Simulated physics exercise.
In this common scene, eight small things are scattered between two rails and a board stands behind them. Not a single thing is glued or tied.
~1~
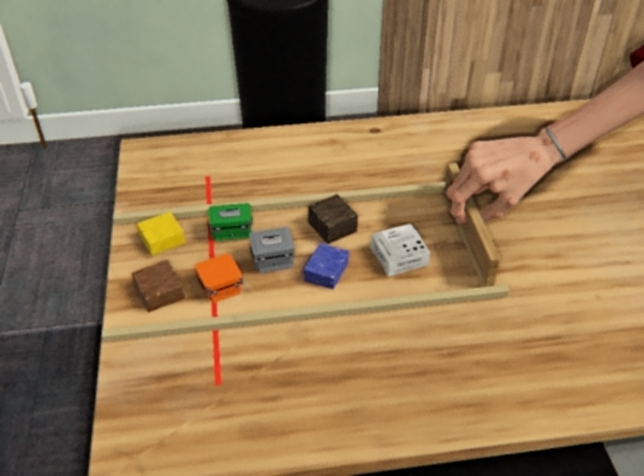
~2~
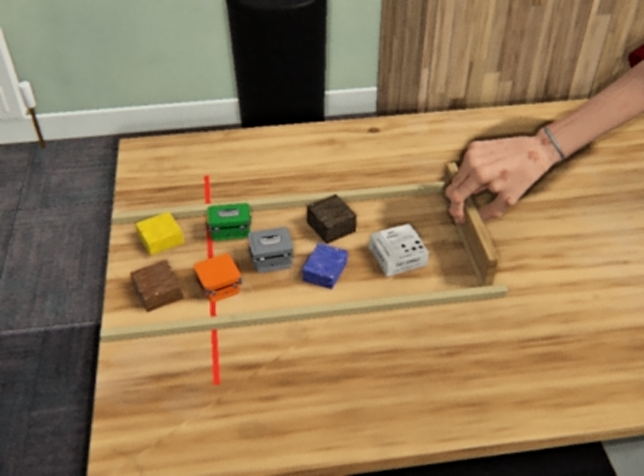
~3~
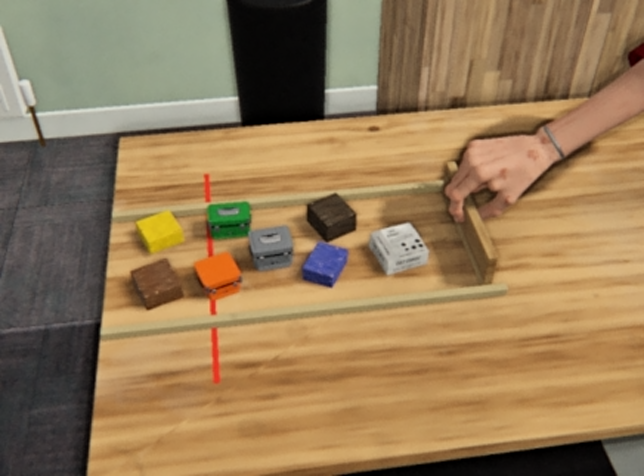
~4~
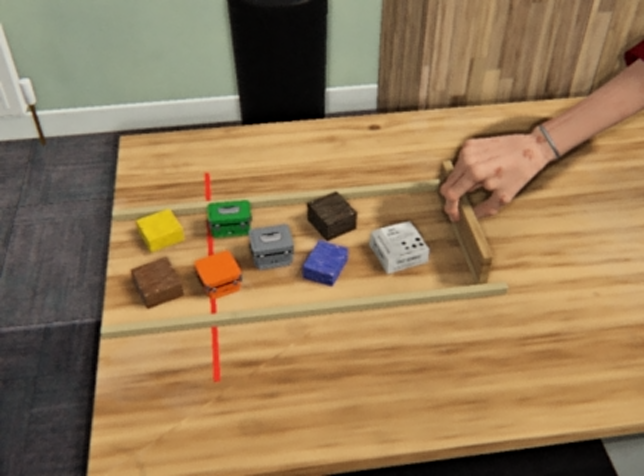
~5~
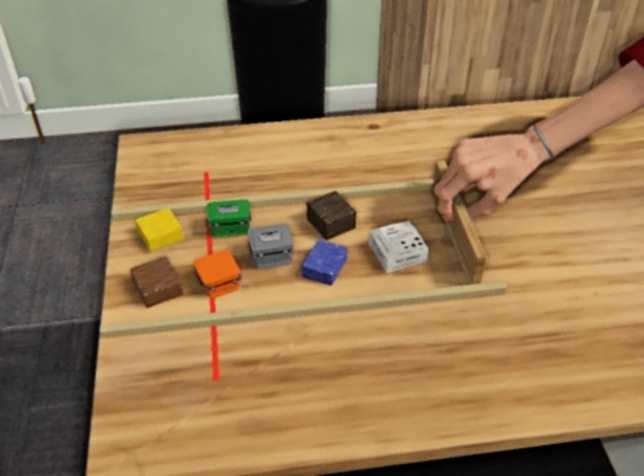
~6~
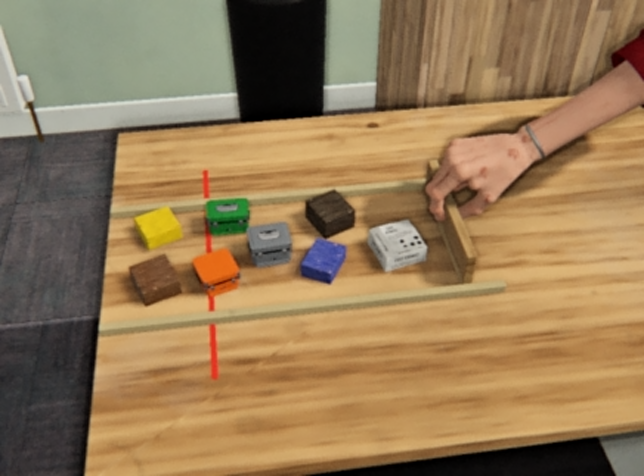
A hand gripped a wooden board behind eight small blocks and cases scattered between two rails on a table, then slid it slightly left toward them, while the little objects stayed practically still.
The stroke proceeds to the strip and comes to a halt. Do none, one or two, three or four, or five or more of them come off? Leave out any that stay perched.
One or two of them come off.
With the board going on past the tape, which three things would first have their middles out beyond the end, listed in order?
The brown block goes first, followed by the yellow block and then the orange case.
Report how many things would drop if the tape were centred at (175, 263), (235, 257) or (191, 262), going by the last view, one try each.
In that order 3, 1 and 3.
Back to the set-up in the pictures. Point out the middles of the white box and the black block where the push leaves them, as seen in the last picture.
The one named first is at (187, 263), the next at (189, 223).
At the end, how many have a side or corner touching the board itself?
Count recorded: 2.
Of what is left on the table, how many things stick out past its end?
2.
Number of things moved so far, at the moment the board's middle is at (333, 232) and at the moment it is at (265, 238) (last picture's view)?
Moved so far: 4, later 7.
A little later, none off yet; brown block at rest near (155, 280); yellow block at rest near (158, 228); orange case at rest near (217, 273).
Next, none off yet; brown block moving near (147, 281); yellow block at rest near (158, 228); orange case shifted about its own width near (187, 279).
When it is over, the number that fall off is one or two; down, brown block.
